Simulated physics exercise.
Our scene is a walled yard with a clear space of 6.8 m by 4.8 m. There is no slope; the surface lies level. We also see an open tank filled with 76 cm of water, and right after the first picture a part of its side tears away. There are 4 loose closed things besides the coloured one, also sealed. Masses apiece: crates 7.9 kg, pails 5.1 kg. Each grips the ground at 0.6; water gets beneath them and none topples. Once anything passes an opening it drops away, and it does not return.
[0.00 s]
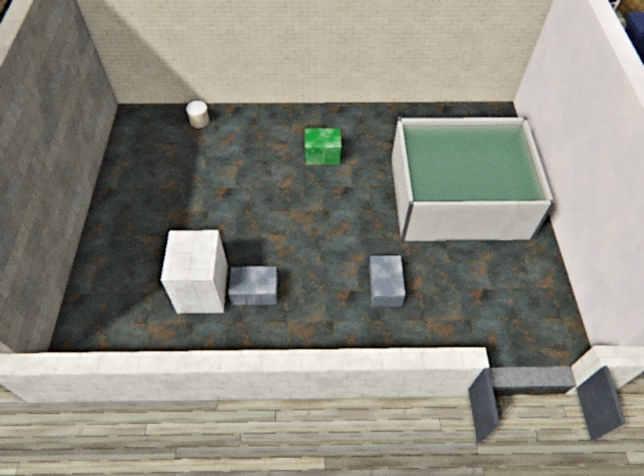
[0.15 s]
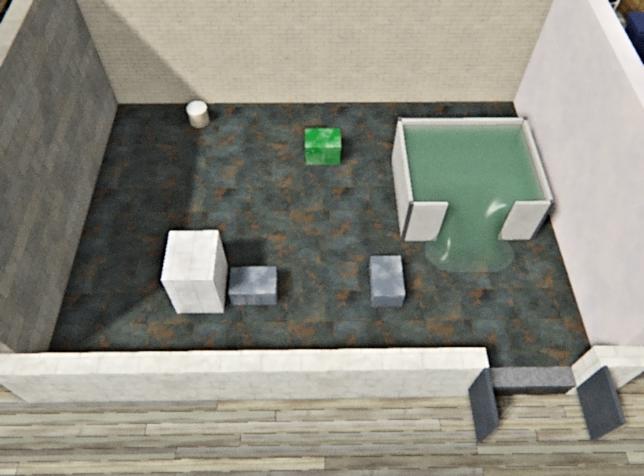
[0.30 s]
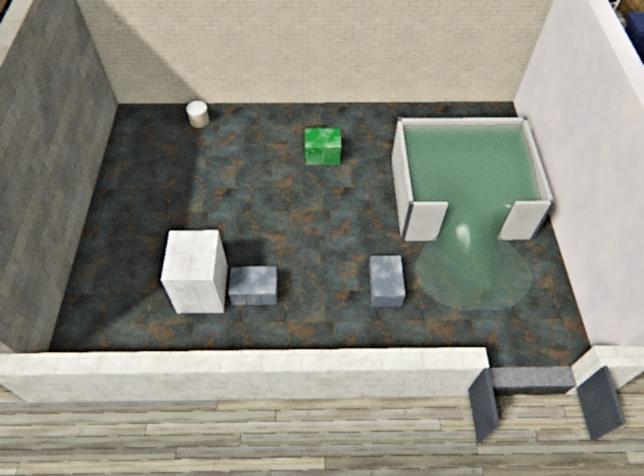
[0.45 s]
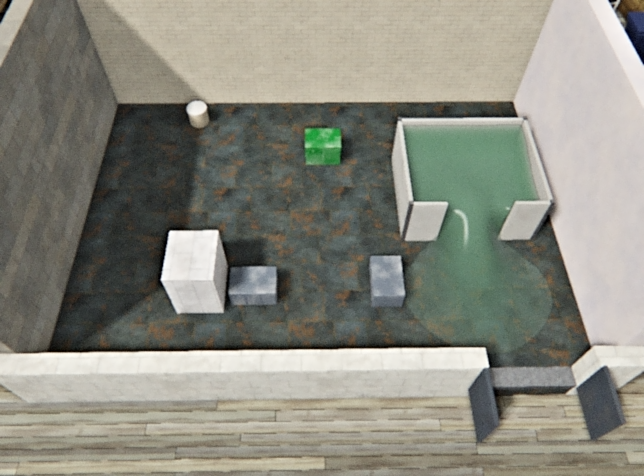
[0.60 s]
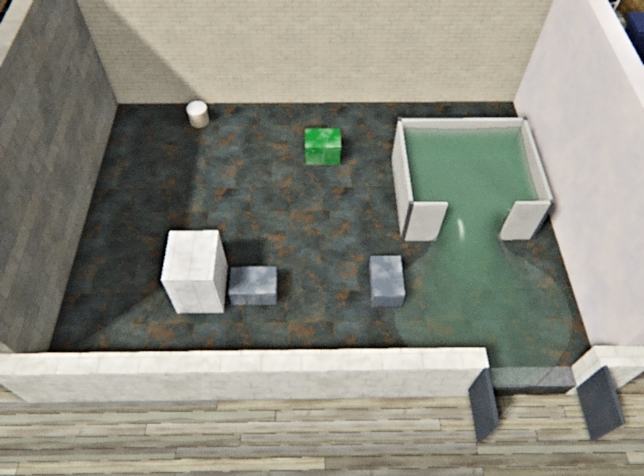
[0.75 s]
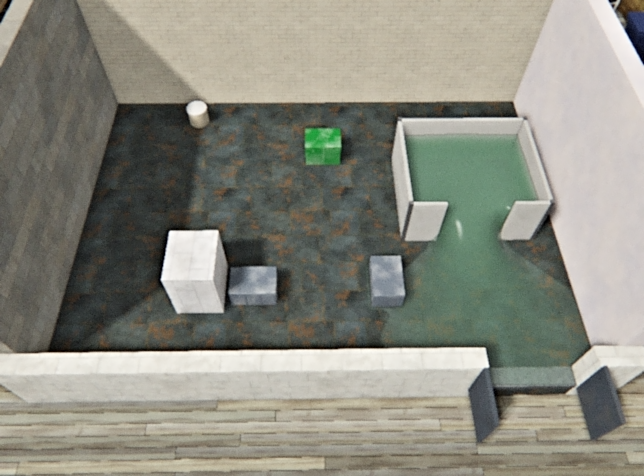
Green water stands in an open tank at the right of a walled yard, then pours through a gap that opens in the tank's front side. It spreads across the dark floor toward the front wall and the opening there, while the green chest and the pale and grey objects stay still.
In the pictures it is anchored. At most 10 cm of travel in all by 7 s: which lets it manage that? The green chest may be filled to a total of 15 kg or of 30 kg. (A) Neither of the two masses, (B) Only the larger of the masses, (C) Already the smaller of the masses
Option C: Already the smaller of the masses.
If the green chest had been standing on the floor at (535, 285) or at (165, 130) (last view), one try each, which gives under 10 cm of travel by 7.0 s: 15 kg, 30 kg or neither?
First spot: No mass works; second spot: Light mass works.
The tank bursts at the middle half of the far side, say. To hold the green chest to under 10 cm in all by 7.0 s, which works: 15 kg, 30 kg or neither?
Then I'd expect only the heavy mass to do.
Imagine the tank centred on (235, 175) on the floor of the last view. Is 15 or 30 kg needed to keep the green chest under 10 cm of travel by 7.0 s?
Then the lighter mass suffices.
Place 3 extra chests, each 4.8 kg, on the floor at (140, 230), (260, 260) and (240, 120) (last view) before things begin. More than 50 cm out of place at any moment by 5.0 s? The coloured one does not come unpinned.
Results, in sequence: Not exceeded / exceeded / not exceeded.
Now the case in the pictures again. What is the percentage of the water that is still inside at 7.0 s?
About 52 in a hundred parts of the water.
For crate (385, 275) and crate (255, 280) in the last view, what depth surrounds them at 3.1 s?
Around 2 cm and 4 cm.
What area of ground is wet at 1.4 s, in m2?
Wet area: Approx. 8.5 m2.
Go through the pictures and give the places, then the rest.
The first picture shows the green chest at (323, 138) rests on the ground; water covers 2.7 m2; 0 of 5 have shifted.
The second picture shows the green chest at (323, 138), on the bottom; 3.4 m2 under water; 0 of 5 have shifted.
The third picture shows the green chest at (323, 138), on the bottom; 4.2 m2 under water; 0 of 5 have shifted.
The fourth picture shows the green chest at (323, 138), on the bottom; 5.3 m2 under water; 0 of 5 have shifted.
The fifth picture shows the green chest at (323, 138) rests on the ground; water covers 6.5 m2; 0 of 5 have shifted.
The sixth picture shows the green chest at (323, 138), on the bottom; water covers 7.1 m2; 0 of 5 have shifted.
After 1.4 s the green chest would be 0 cm from its start with 15 kg and 0 cm from its start with 30 kg; 0 cm of water round it then.
After 3.1 s the green chest would be 0 cm from its start with 15 kg and 0 cm from its start with 30 kg; 0 cm of water round it then.
After 4.9 s the green chest would be 0 cm from its start with 15 kg and 0 cm from its start with 30 kg; 0 cm of water round it then.
After 7.0 s the green chest would be 0 cm from its start with 15 kg and 0 cm from its start with 30 kg; 1 cm of water round it then.
